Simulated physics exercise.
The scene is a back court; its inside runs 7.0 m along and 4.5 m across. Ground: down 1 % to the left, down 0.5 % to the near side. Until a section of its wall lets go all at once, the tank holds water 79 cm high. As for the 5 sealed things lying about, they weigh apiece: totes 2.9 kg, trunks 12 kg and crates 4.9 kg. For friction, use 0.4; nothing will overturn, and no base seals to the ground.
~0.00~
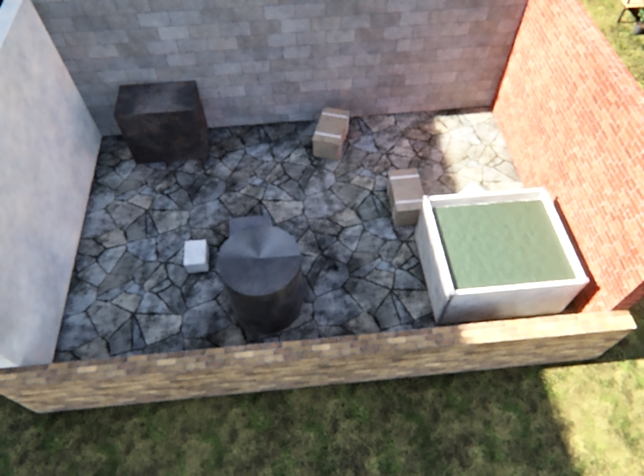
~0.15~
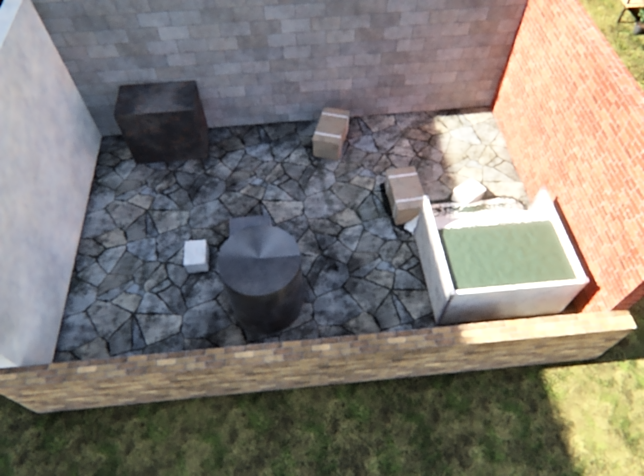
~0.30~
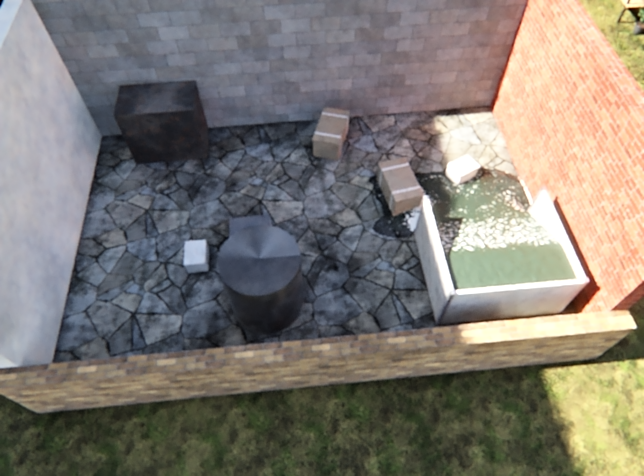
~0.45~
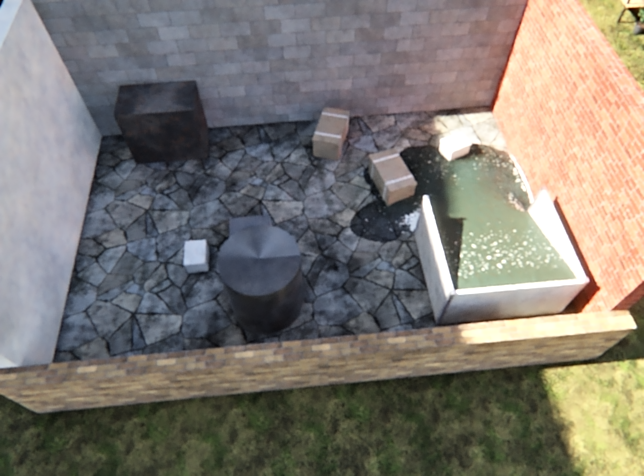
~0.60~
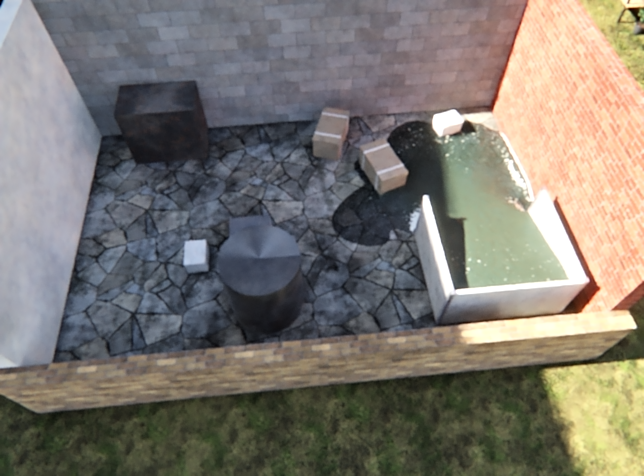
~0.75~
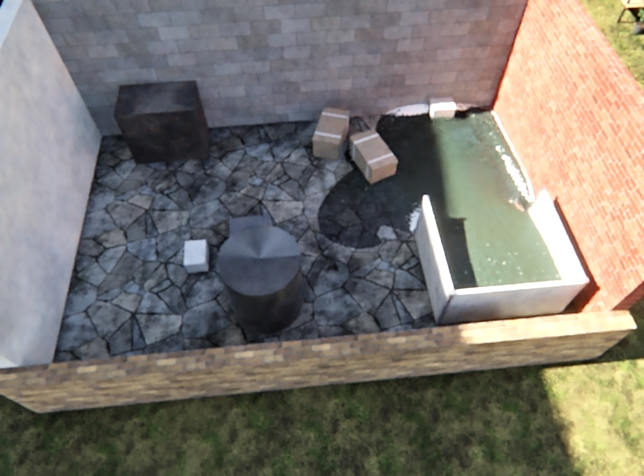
Green water pouring from the open back of a white tank, spreading across a walled stone court and pushing two boxes away.
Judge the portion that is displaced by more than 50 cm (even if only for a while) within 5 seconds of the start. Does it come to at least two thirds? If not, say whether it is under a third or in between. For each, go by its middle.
Most likely the fraction ends up no lower than two thirds, I'd say.
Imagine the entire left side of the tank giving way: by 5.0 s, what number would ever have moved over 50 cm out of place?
So the tally would be 3.
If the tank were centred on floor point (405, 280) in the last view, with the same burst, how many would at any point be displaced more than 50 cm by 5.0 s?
That would give 4.
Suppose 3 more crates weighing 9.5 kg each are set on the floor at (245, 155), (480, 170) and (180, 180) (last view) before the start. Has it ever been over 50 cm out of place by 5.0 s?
Check, in order - exceeded, exceeded, exceeded.
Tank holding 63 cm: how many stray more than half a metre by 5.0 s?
With that change, 5 of them.
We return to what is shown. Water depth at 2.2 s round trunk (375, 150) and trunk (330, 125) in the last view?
12 and 6 cm.
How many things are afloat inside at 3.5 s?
Just then, the number is 2.
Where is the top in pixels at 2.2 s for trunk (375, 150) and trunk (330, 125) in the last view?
I'd say close to (300, 128) and close to (228, 138).
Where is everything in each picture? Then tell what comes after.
A tote at (472, 195) rests on the ground; a trunk at (408, 189) rests on the ground; 2.3 m2 under water; 0 of 5 have shifted, in the first frame.
A tote at (470, 189) rests on the ground, 10 cm from its start; a trunk at (407, 187), on the bottom, 3 cm from its start; water covers 3.2 m2; 1 of 5 have shifted, in the second frame.
A tote at (464, 165) rests on the ground, 58 cm from its start; a trunk at (401, 178) rests on the ground, 22 cm from its start; water covers 4.6 m2; 2 of 5 have shifted, in the third frame.
A tote at (456, 142) rests on the ground, 110 cm from its start; a trunk at (393, 169) rests on the ground, 44 cm from its start; water covers 6.2 m2; 2 of 5 have shifted, in the fourth frame.
A tote at (449, 119), on the bottom, 166 cm from its start; a trunk at (384, 159), on the bottom, 69 cm from its start; 7.9 m2 under water; 2 of 5 have shifted, in the fifth frame.
A tote at (443, 103) floats, 205 cm from its start; a trunk at (374, 148) rests on the ground, 96 cm from its start; water covers 9.3 m2; 2 of 5 have shifted, in the sixth frame.
After 1.1 s 2 of 5 are over 50 cm from their spots; 1 afloat.
After 2.2 s 3 of 5 are over 50 cm from their spots; 2 afloat.
After 3.5 s 3 of 5 are over 50 cm from their spots; 2 afloat.
After 5.0 s 5 of 5 are over 50 cm from their spots, and 5 have been at some point; 5 afloat.
